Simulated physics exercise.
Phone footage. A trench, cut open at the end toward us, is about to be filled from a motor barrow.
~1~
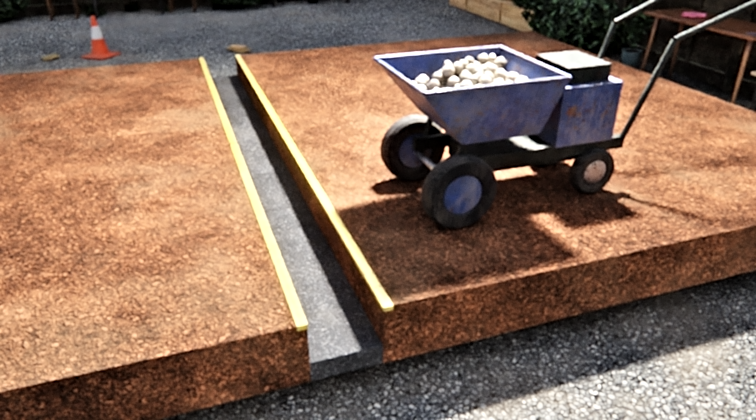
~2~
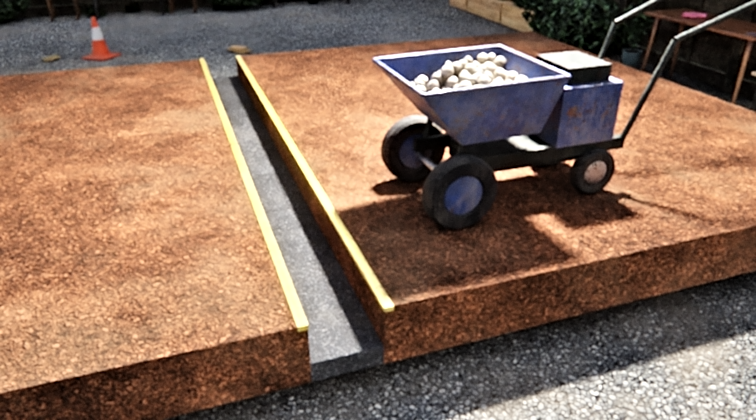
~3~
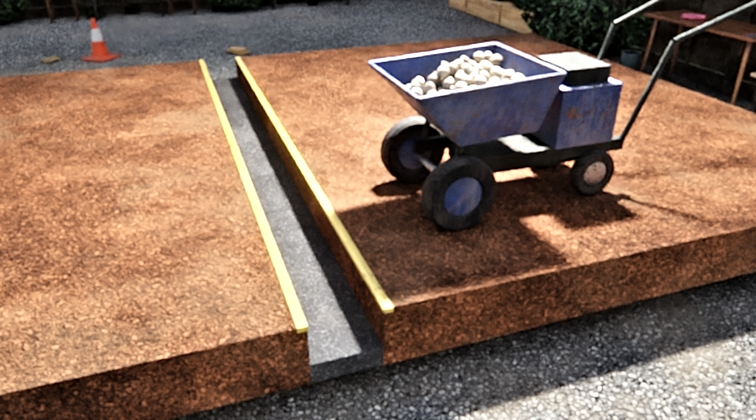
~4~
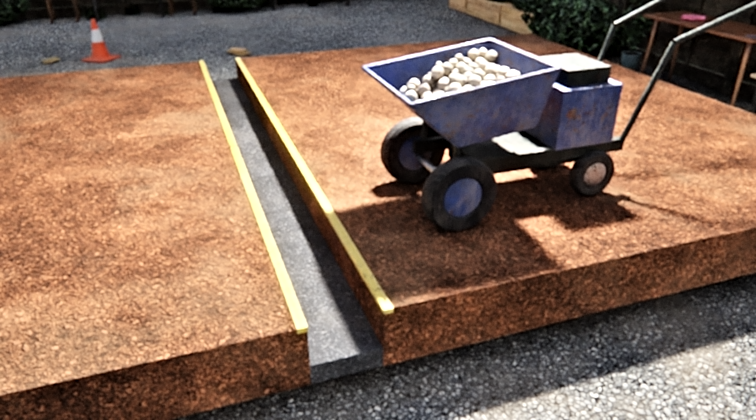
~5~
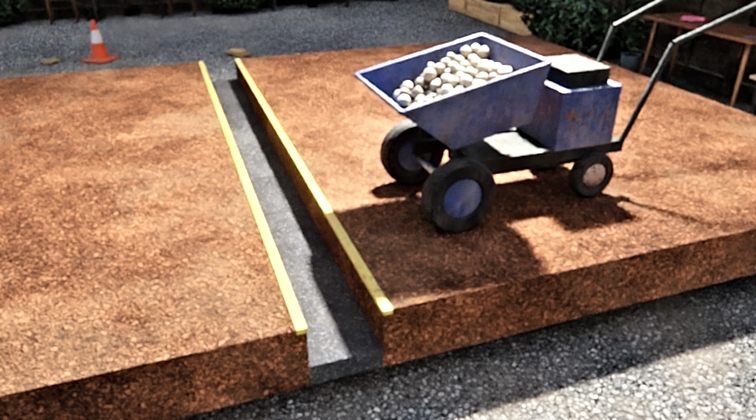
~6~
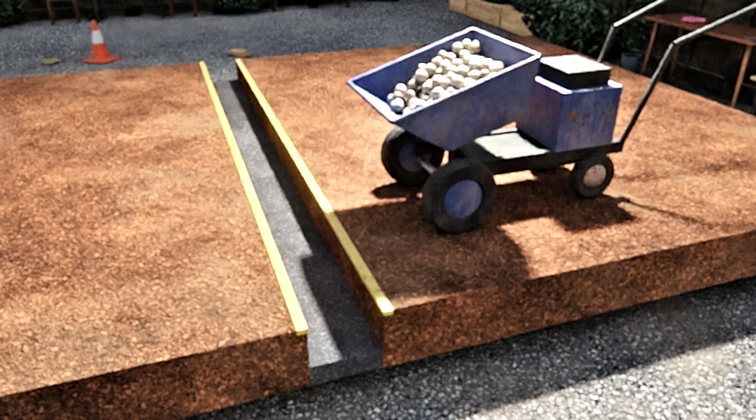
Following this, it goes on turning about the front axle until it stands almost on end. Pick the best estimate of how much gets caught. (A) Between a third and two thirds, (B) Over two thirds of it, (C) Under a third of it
The answer is B.
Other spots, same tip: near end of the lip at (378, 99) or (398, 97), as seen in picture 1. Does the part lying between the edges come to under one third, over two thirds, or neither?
First in the middle band, then over two thirds.
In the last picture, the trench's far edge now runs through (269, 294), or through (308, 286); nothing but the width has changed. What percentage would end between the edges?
Well, it'd be something like 100 per cent the first time and 80 per cent the second.
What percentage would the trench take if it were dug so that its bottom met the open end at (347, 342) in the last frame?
It comes out near 80 percent.
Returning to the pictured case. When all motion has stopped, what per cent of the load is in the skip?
Around 0 in a hundred.
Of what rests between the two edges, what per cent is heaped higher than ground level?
5 per cent, near enough.
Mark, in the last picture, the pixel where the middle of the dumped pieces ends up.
Roughly at (304, 245), give or take.
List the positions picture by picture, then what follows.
The first frame shows lip of the skip (425, 94), level; top of the load (479, 74), river pebbles; first edge of the trench (367, 270); far edge (287, 286), the trench over half as wide as the skip, and about half as deep as wide.
The second frame shows lip of the skip (423, 96), level; top of the load (478, 74).
The third frame shows lip of the skip (418, 100), tipped barely; top of the load (483, 78).
The fourth frame shows lip of the skip (411, 105), tipped a little; top of the load (478, 76).
The fifth frame shows lip of the skip (402, 113), tipped a little; top of the load (474, 74).
The sixth frame shows lip of the skip (392, 122), tipped clearly; top of the load (466, 71); first edge of the trench (367, 274); far edge (287, 290).
Just after the last frame, skip tipped steeply; every one in the skip.
A moment on, skip tipped right over; roughly two thirds in the skip; roughly a third in or heaped over the trench; just a few falling.
Further on, skip tipped right over; about a tenth in the skip; just a few short of the trench; almost all in or heaped over the trench.
When it is over, skip tipped right over; just a few in the skip; just a few short of the trench; almost all in or heaped over the trench; not one beyond it.
